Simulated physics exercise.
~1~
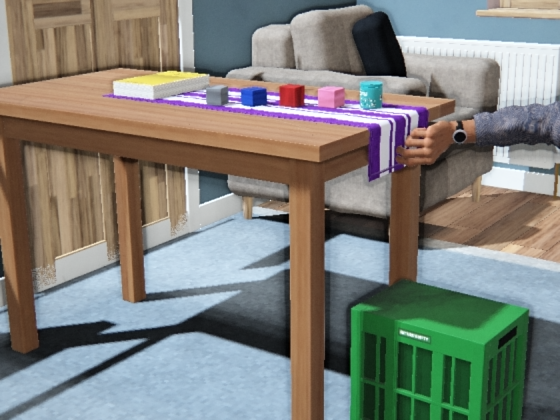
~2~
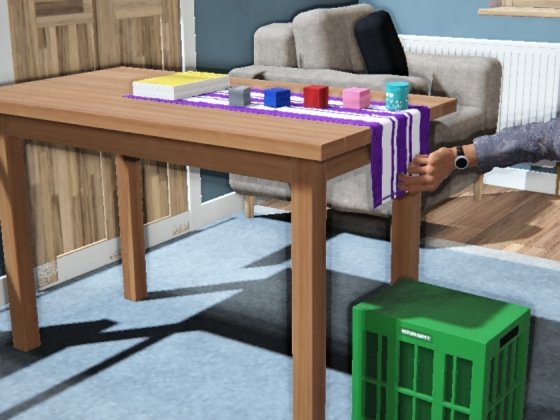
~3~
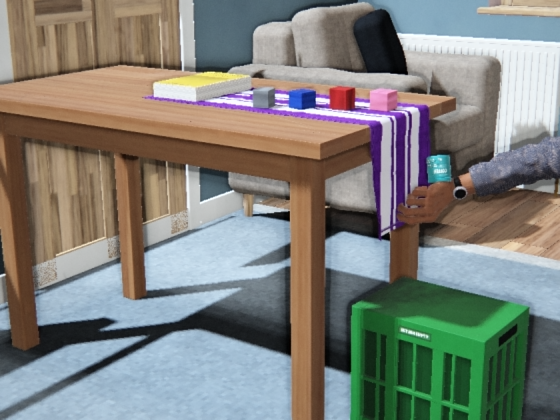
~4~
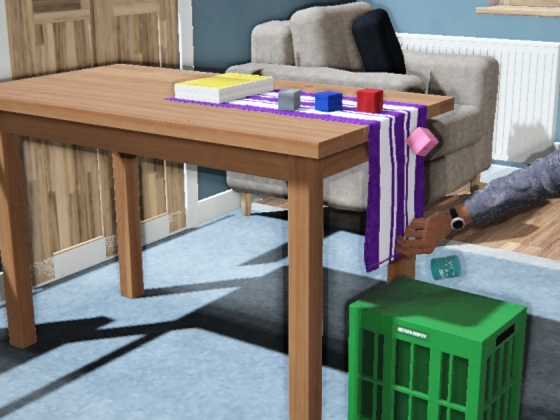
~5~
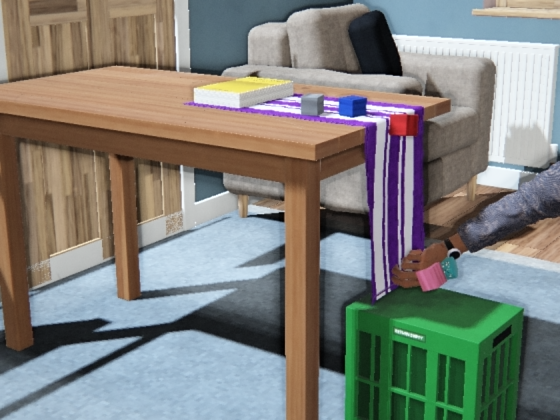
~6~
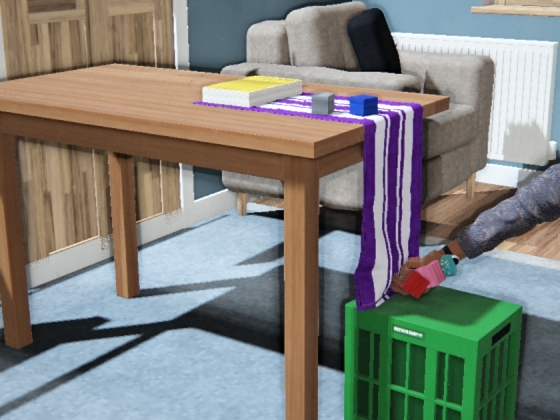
At the table's end, a hand pulls down a striped cloth, and three small things fall.
